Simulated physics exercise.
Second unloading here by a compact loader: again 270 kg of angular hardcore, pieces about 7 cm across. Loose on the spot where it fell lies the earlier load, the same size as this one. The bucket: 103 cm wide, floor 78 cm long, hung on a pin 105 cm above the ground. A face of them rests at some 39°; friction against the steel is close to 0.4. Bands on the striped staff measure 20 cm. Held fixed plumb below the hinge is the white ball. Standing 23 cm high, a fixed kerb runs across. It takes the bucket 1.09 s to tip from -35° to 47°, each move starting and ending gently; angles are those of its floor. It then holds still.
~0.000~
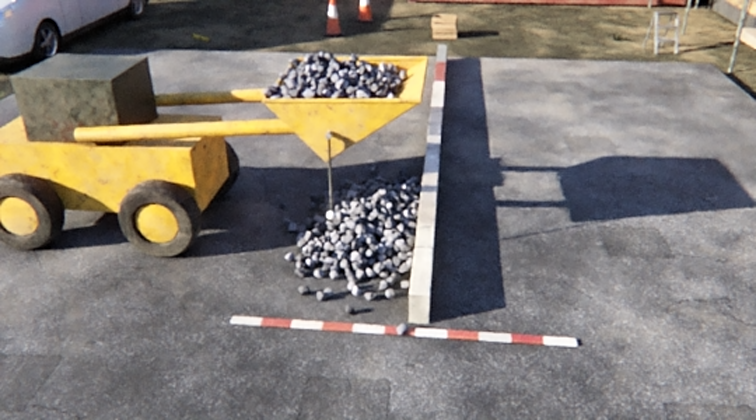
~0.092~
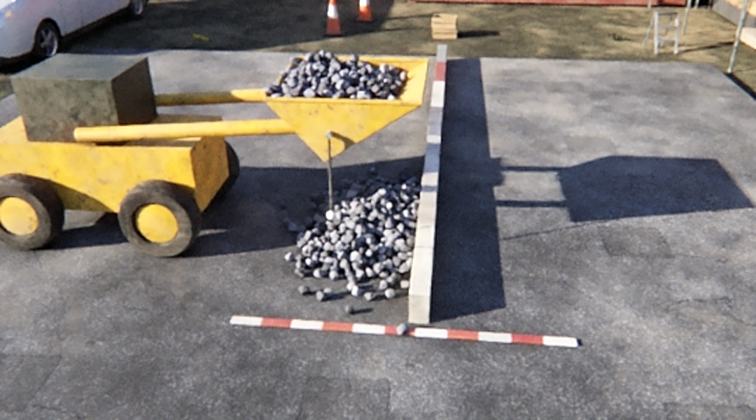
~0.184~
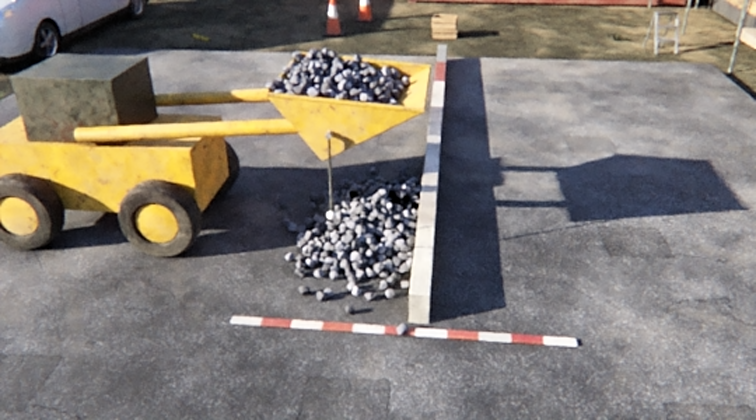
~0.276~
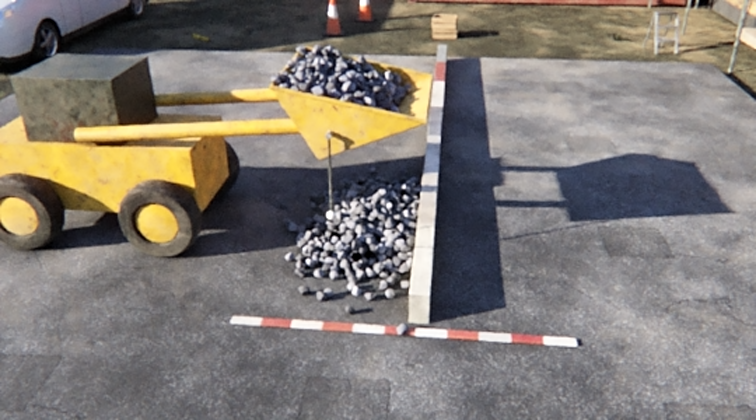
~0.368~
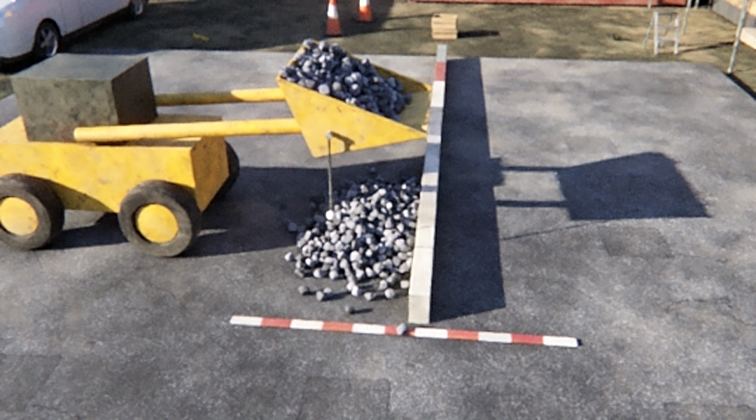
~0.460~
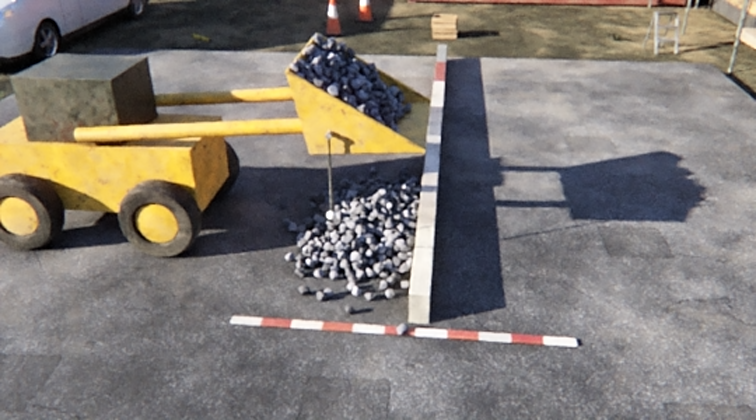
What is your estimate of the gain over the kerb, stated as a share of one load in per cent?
My estimate is 35 per cent of one load.
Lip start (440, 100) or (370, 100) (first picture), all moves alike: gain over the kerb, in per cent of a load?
About 65 per cent from the first spot and 5 per cent from the second.
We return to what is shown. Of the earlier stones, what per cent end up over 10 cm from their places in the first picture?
About 0 per cent.
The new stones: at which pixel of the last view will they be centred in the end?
Roughly at (414, 218) in the last picture.
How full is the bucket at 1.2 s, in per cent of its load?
Close to 50 in a hundred.
After 0.8 s the floor is at 34°; in per cent of one load, 100 in the bucket, 100 on this side of the kerb; the foremost stones are at (415, 222).
After 1.2 s the floor is at 47°; in per cent of one load, 48 in the bucket, 150 on this side of the kerb, 2 over the kerb; the foremost stones are at (443, 206).
After 1.5 s the floor is at 47°; in per cent of one load, 5 in the bucket, 168 on this side of the kerb, 27 over the kerb; the foremost stones are at (525, 243).
After 4.0 s the floor is at 47°; in per cent of one load, 0 in the bucket, 164 on this side of the kerb, 35 over the kerb; the foremost stones are at (575, 243). Net gain over the kerb, 35.
